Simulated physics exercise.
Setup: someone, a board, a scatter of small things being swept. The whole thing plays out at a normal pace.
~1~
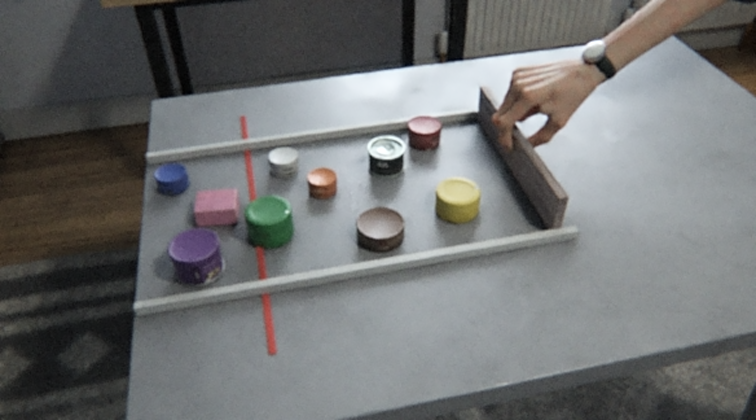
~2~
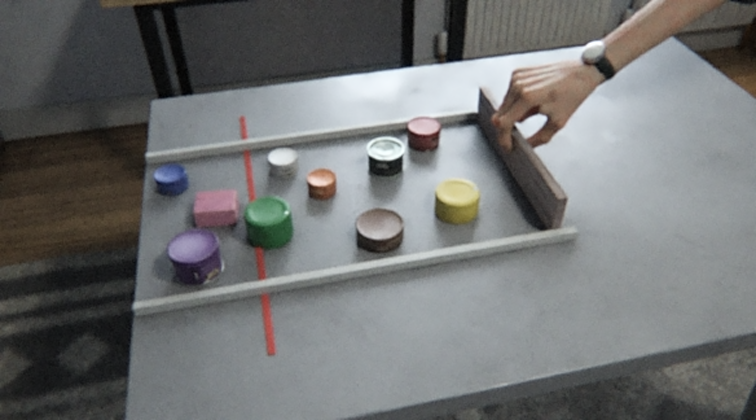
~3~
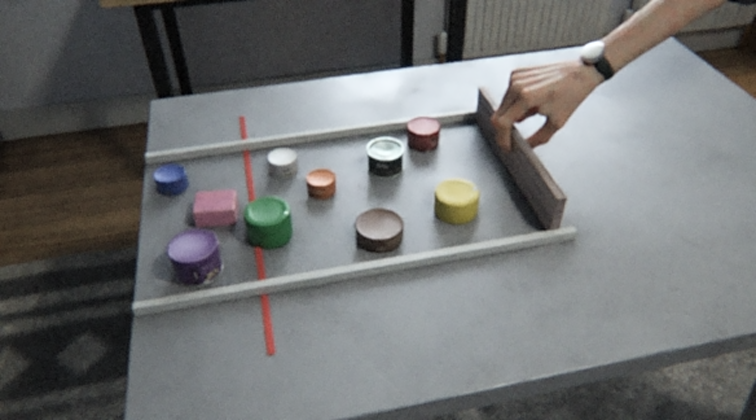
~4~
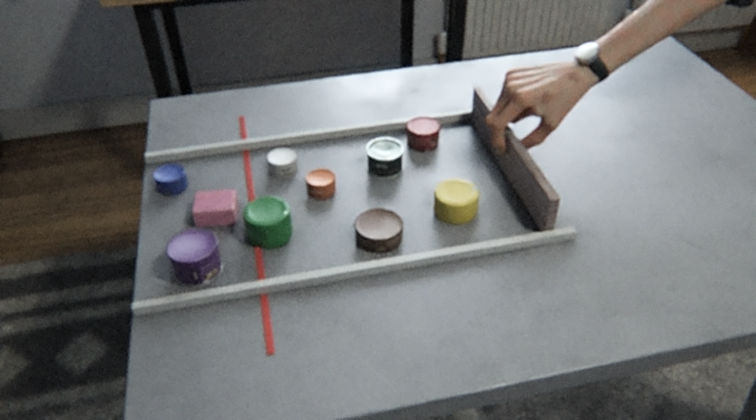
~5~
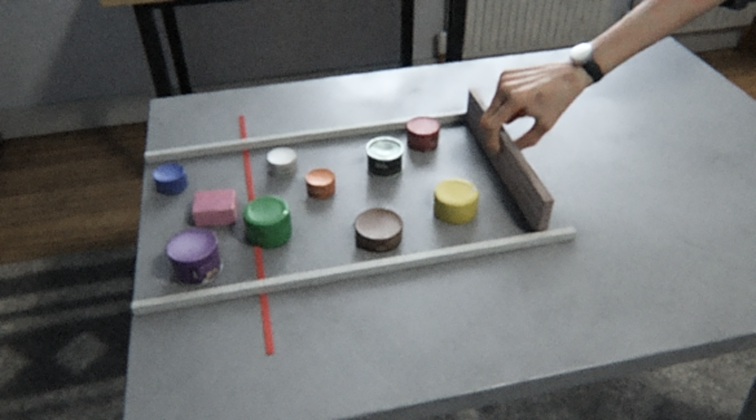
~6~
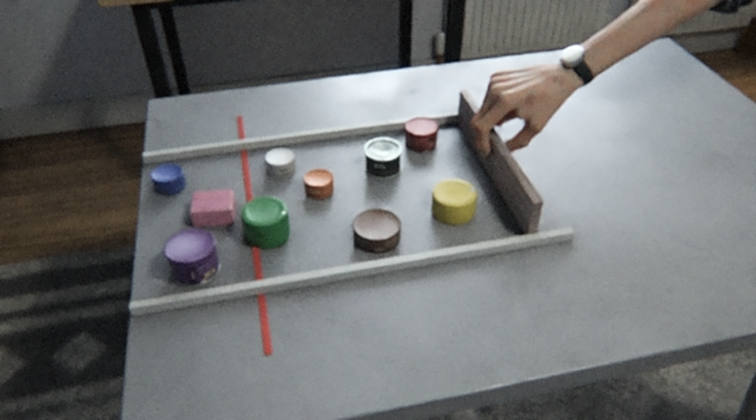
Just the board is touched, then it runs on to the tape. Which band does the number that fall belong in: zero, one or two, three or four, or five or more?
It belongs in the zero band.
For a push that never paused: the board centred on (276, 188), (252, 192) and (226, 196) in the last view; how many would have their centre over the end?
0; 0; 0.
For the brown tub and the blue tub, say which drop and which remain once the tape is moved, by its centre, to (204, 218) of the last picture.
Brown tub still up; blue tub down.
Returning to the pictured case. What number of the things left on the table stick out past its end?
I get 0.
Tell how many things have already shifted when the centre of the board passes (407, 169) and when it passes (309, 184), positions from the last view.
The number moved is 4 and then 7.
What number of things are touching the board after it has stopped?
5 are in contact with it.
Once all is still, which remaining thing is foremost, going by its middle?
Blue tub.
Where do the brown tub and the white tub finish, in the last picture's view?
The first one ends at (232, 267), the second at (201, 176).
Soon after, none off yet; blue tub at rest near (169, 179); purple tin at rest near (193, 258); pink block at rest near (214, 208).
At rest, the number that fall off is zero.
